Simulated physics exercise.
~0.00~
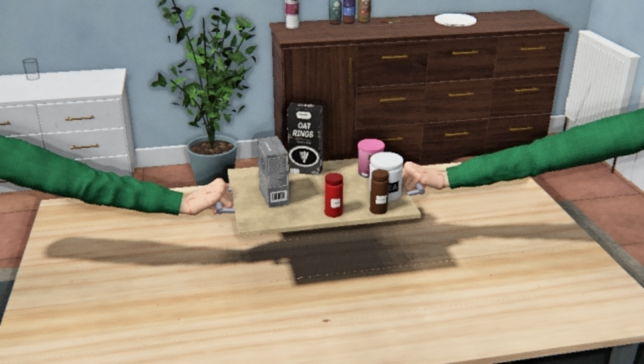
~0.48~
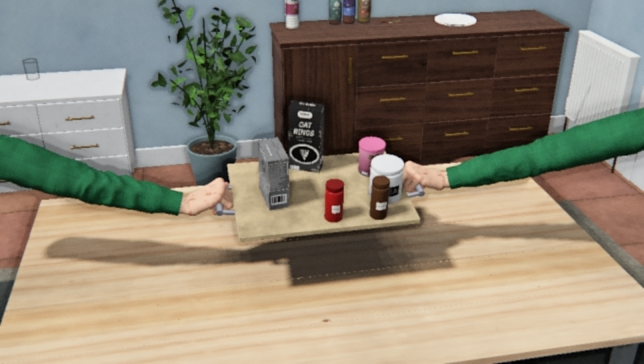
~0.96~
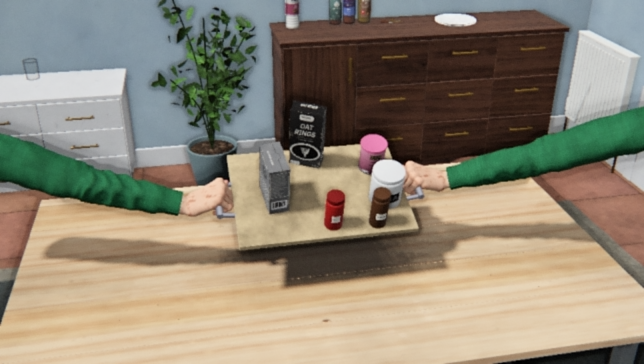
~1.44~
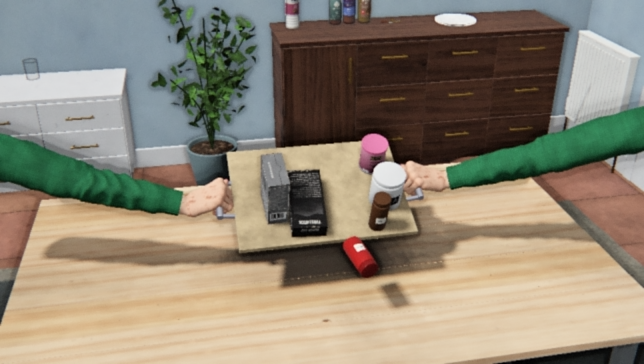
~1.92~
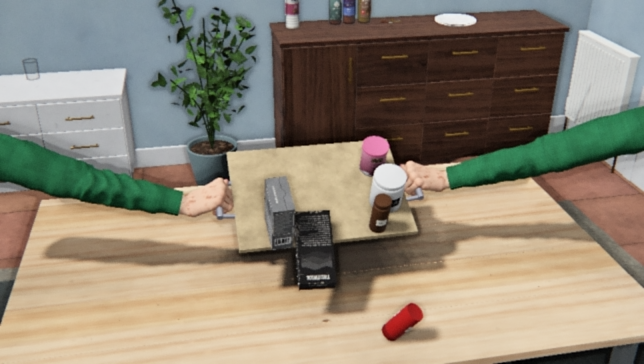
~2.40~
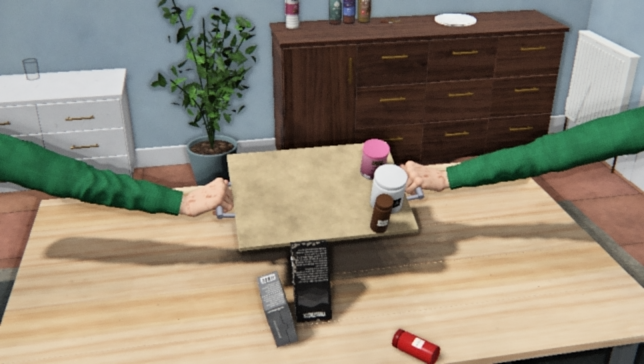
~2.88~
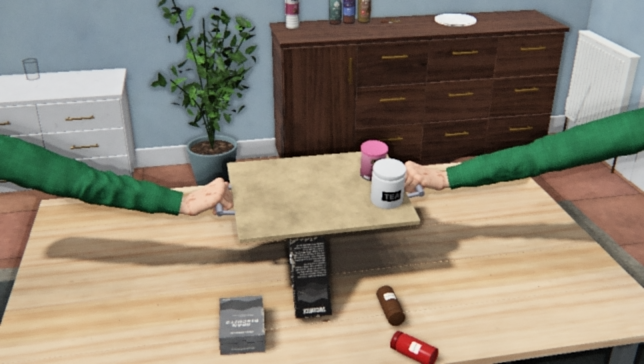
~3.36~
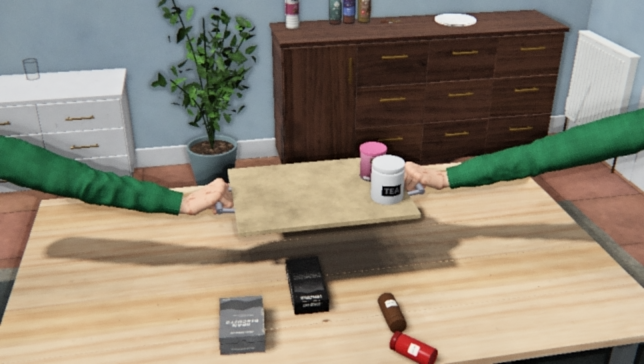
A handheld tray tips forward, spilling four items onto the table, then levels with two remaining.
